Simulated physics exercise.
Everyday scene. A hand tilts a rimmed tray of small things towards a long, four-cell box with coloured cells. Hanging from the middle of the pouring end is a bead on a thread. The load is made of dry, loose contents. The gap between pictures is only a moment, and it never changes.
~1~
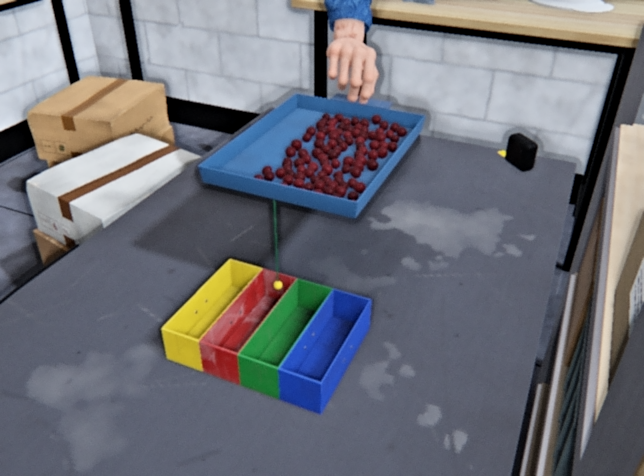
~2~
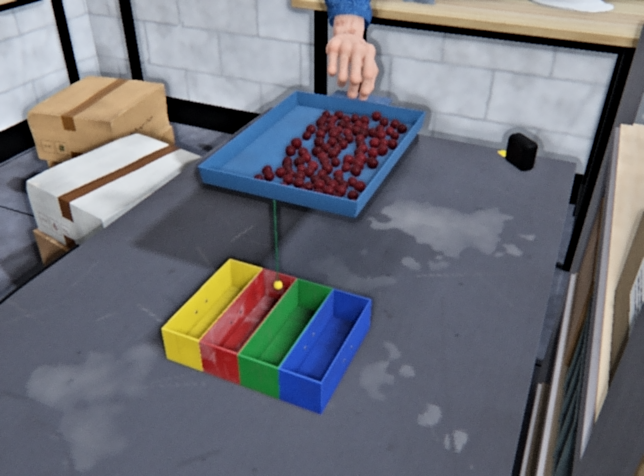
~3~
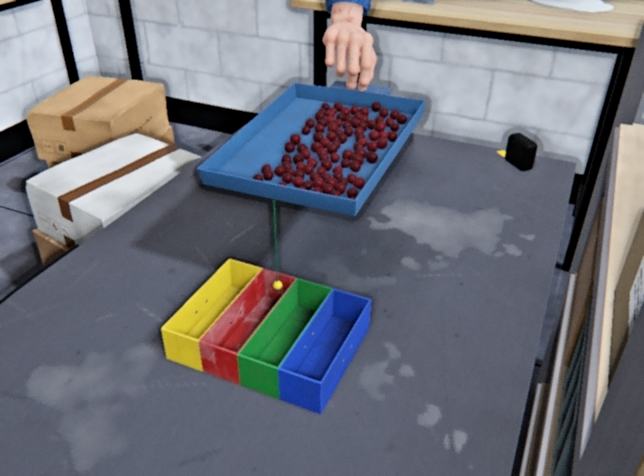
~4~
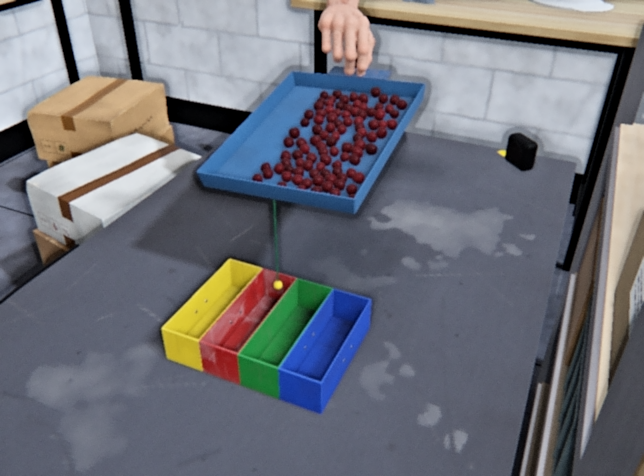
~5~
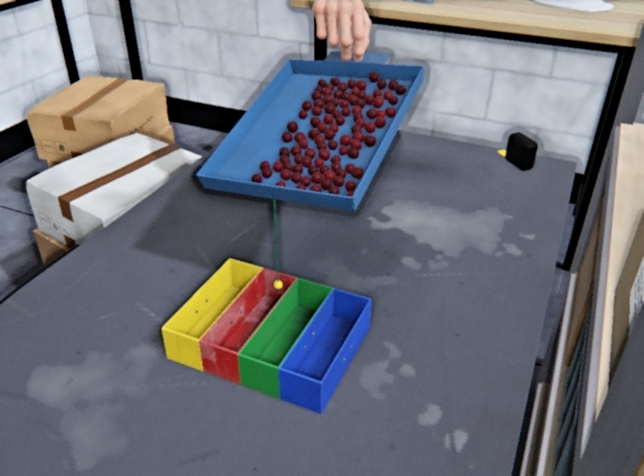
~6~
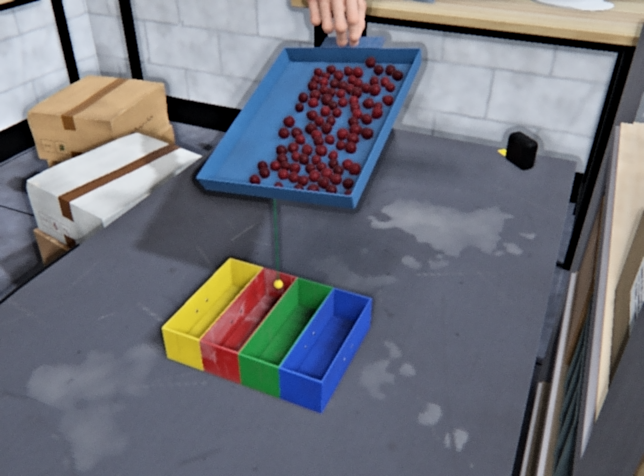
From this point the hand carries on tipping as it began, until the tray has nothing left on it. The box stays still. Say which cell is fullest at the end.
The yellow cell is fullest at the end.
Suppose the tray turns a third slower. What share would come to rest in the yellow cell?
About 40 per cent.
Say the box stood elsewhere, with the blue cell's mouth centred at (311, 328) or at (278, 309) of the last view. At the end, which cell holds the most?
First: The yellow cell. Second: The red cell.
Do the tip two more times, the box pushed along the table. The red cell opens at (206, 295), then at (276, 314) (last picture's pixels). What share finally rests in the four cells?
Roughly 90 % and then 40 %.
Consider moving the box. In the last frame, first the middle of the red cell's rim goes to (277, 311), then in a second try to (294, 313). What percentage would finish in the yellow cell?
20 %, 10 %.
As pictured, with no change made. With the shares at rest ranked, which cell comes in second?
That's the red one.
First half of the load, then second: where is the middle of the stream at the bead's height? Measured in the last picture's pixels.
At about (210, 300), then at (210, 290).
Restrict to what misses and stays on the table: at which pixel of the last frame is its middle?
Close to (127, 332).
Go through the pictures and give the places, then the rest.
Corners of the pouring end at (202, 165) and (356, 201), level; middle of the load at (333, 156), dried cherries; bead on its thread at (278, 285); yellow cell at (182, 347); red cell at (220, 360); green cell at (259, 374); blue cell at (300, 388), in the first picture.
Corners of the pouring end at (202, 166) and (355, 200), level; middle of the load at (333, 154), in the second picture.
Corners of the pouring end at (201, 168) and (354, 199), tipped barely, lowest at the left corner; middle of the load at (332, 149), in the third picture.
Corners of the pouring end at (200, 171) and (353, 197), tipped a little, lowest at the left corner; middle of the load at (331, 142), in the fourth picture.
Corners of the pouring end at (200, 174) and (351, 196), tipped clearly, lowest at the left corner; middle of the load at (330, 135), in the fifth picture.
Corners of the pouring end at (199, 176) and (350, 194), tipped clearly, lowest at the left corner; middle of the load at (330, 121); yellow cell at (183, 346); red cell at (220, 359); green cell at (259, 373); blue cell at (301, 387), in the sixth picture.
Soon, tray tipped steeply; nearly all on the tray; a stray few falling or outside the box.
A while on, tray tipped past a quarter turn; nearly all on the tray; a stray few in the red cell; a stray few in the yellow cell; a small part falling or outside the box.
Towards the end, tray tipped past a quarter turn; about a third in the yellow cell; about a quarter in the red cell; a small part in the green cell; about a third falling or outside the box.
Finally, tray tipped past a quarter turn; about a third in the yellow cell; about a quarter in the red cell; a small part in the green cell; none in the blue cell; about a third outside the box.
